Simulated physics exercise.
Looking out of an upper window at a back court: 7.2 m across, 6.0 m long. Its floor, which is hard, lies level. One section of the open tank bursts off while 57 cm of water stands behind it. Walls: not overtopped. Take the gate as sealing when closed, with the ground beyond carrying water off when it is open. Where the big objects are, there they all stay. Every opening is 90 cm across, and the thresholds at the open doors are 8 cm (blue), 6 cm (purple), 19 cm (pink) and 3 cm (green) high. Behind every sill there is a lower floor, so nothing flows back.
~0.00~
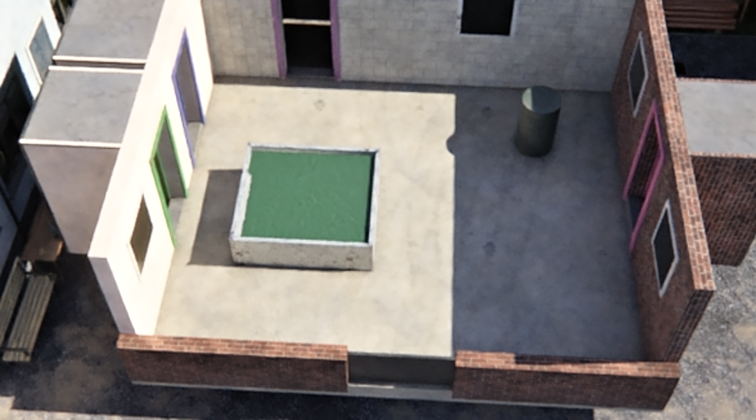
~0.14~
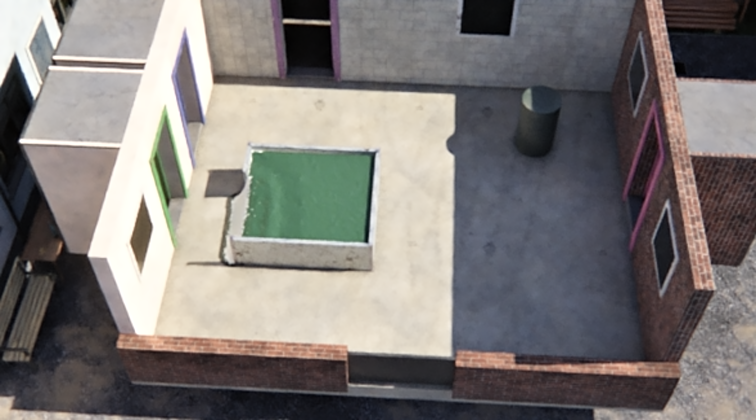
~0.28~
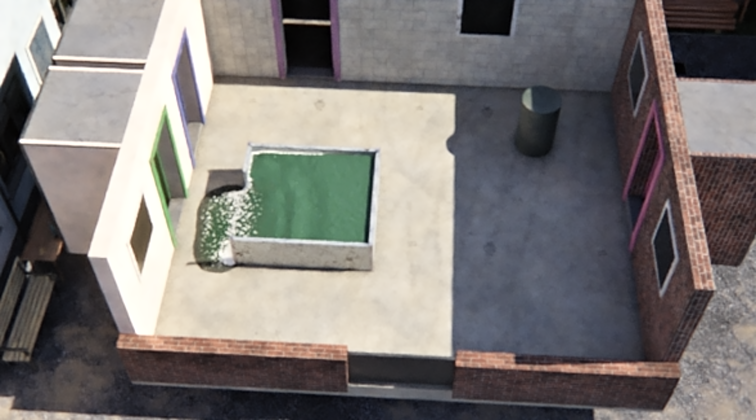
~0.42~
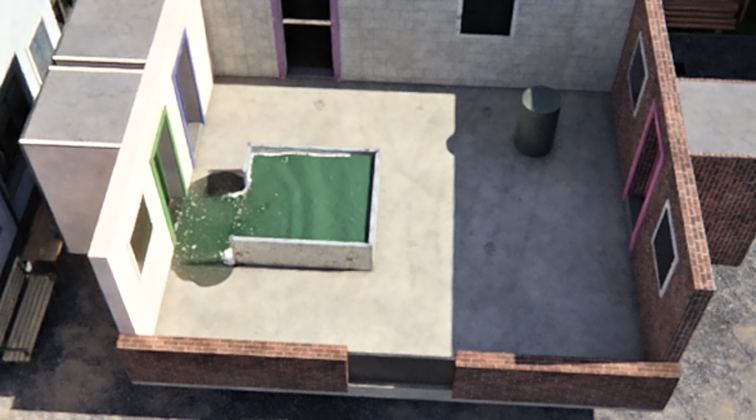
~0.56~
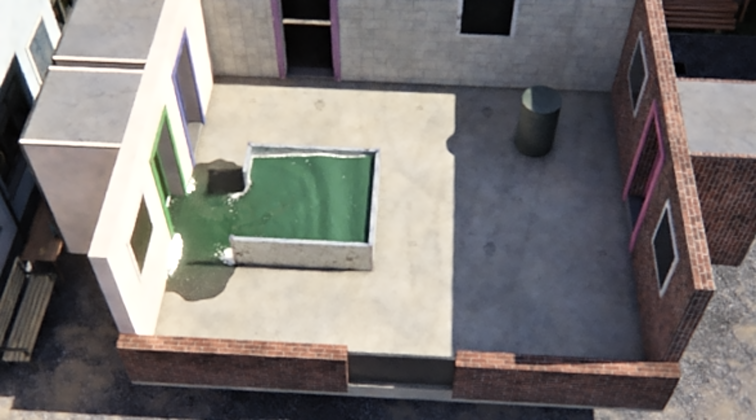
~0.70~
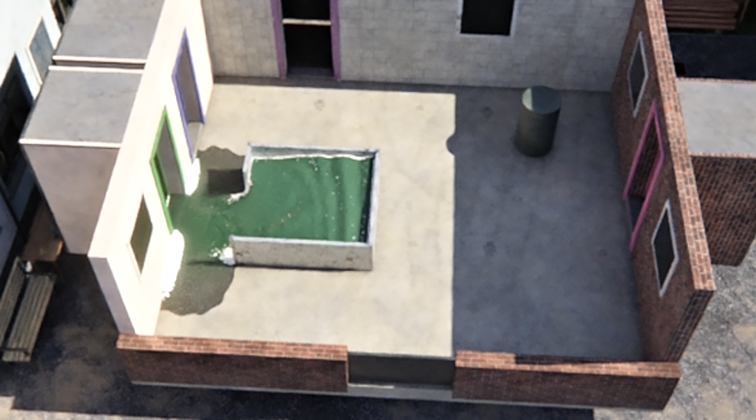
Green water bursting through the left side of an open tank in a walled courtyard, splashing and spreading toward the green-framed doorway.
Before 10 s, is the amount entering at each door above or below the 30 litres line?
Blue door below, purple door below, pink door below, green door above.
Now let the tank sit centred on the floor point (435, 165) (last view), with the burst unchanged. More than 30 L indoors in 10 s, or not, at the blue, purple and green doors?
Compared with that limit, blue overshoots, purple falls short and green overshoots.
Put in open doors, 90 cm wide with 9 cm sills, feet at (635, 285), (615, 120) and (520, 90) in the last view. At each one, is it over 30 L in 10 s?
The first one doesn't reach it, the second one doesn't reach it, and the third one doesn't reach it.
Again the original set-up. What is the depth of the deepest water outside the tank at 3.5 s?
About 20 cm at most.
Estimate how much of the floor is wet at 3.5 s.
Roughly 30 percent.
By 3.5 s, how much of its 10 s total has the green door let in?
Estimate: Around 70 per cent.
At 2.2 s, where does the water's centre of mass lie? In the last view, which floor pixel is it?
Pixel position near (269, 232).
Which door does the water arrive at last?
It's the pink door that comes last.
After 1.4 s water covers 10 % of the floor and is deepest (38 cm) near (175, 249); blue door 6 cm at the sill, 0 L in, purple door not reached, pink door not reached, green door 21 cm at the sill, 225 L in.
After 2.2 s water covers 20 % of the floor and is deepest (32 cm) near (149, 359); blue door 4 cm at the sill, 0 L in, purple door not reached, pink door not reached, green door 23 cm at the sill, 442 L in.
After 3.5 s water covers 30 % of the floor and is deepest (20 cm) near (151, 348); blue door 4 cm at the sill, 0 L in, purple door 4 cm at the sill, 0 L in, pink door not reached, green door 18 cm at the sill, 648 L in.
After 6.0 s water covers 60 % of the floor and is deepest (12 cm) near (149, 359); blue door 3 cm at the sill, 0 L in, purple door 4 cm at the sill, 0 L in, pink door not reached, green door 12 cm at the sill, 822 L in.
After 10.0 s water covers 90 % of the floor and is deepest (7 cm) near (177, 240); blue door 2 cm at the sill, 0 L in, purple door 3 cm at the sill, 0 L in, pink door 3 cm at the sill, 0 L in, green door 7 cm at the sill, 908 L in.
